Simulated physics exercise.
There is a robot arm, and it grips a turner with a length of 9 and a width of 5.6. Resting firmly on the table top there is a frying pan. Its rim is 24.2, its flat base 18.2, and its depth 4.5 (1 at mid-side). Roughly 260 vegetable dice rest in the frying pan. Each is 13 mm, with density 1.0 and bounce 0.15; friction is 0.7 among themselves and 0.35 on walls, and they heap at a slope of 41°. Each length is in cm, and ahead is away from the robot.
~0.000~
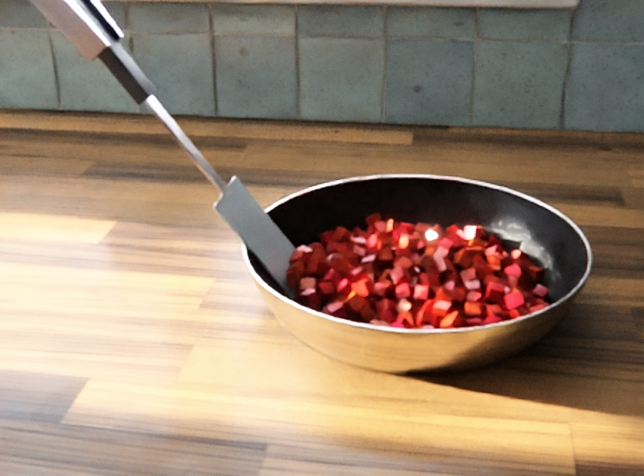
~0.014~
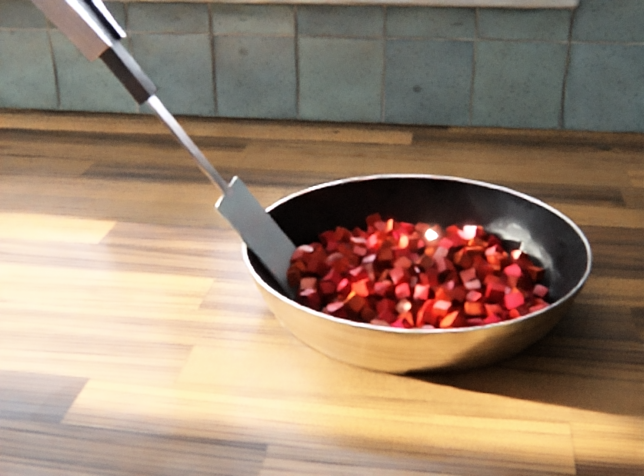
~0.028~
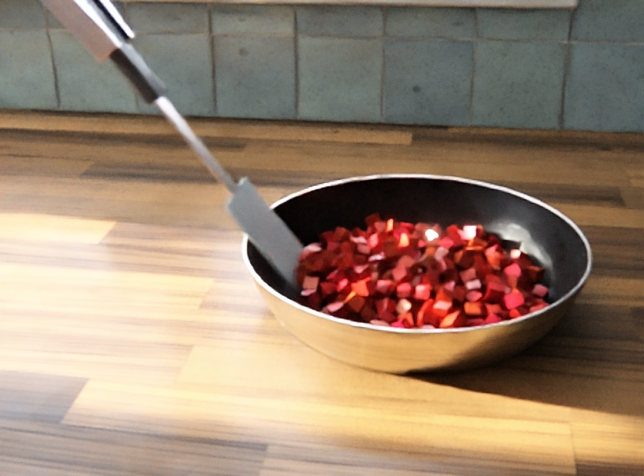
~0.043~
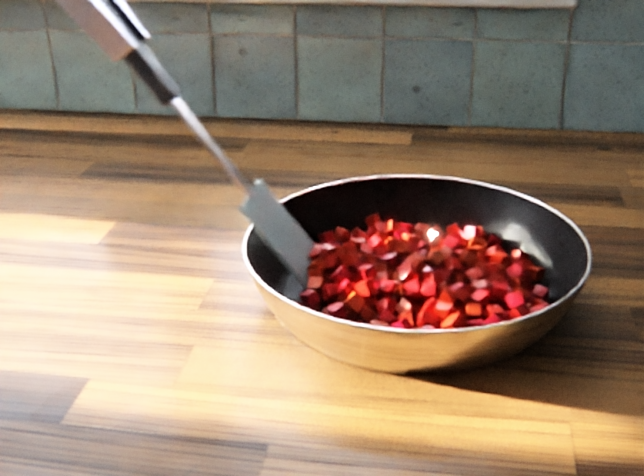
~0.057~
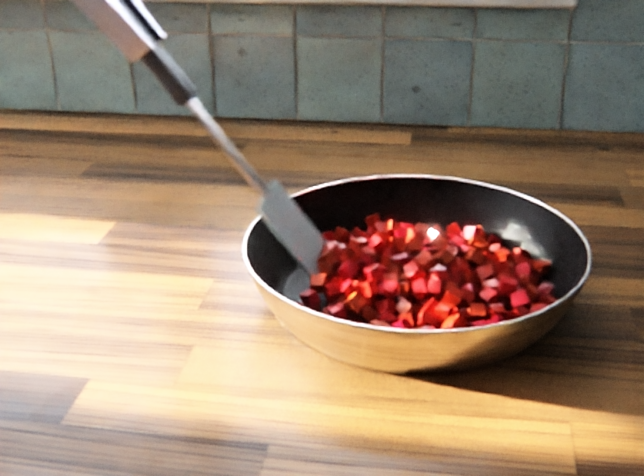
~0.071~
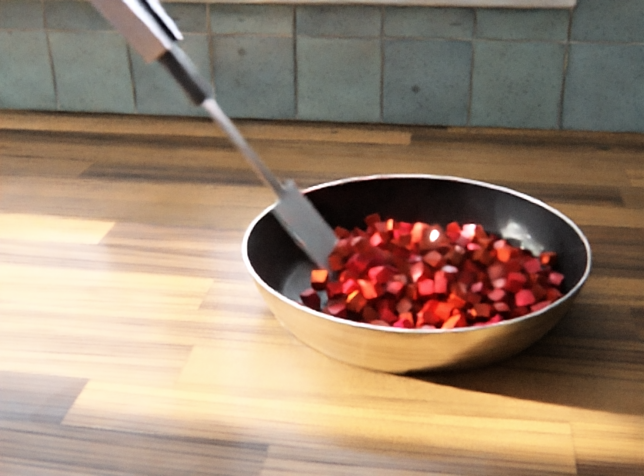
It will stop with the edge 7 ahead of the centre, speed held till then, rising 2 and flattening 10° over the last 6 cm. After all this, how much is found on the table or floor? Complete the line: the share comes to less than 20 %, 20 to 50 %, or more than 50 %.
The share comes to less than 20 %.
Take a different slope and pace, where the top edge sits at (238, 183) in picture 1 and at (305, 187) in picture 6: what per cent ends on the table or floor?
About 5 per cent.
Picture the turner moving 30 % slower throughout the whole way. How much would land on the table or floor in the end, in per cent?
About 0 per cent.
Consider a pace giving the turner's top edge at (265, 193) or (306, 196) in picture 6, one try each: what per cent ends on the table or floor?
0 % and 15 %.
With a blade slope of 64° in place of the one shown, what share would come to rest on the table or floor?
In that case around 5 per cent.
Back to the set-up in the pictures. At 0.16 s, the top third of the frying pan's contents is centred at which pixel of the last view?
Around (480, 267).
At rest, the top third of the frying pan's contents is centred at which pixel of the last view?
(534, 274).
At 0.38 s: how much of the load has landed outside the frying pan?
About 5 per cent.
After 0.12 s, sloping 53°, highest piece 5 above the table; 265 in the frying pan.
After 0.16 s, sloping 49°, highest piece 6 above the table; 265 in the frying pan.
After 0.38 s, sloping 43°, highest piece 6 above the table; 250 in the frying pan, 15 on the table or floor.
After 1.43 s, sloping 43°, highest piece 5 above the table; 250 in the frying pan, 15 on the table or floor.
In the end, 250 in the frying pan, 15 on the table or floor. That is 6 % on the table or floor.
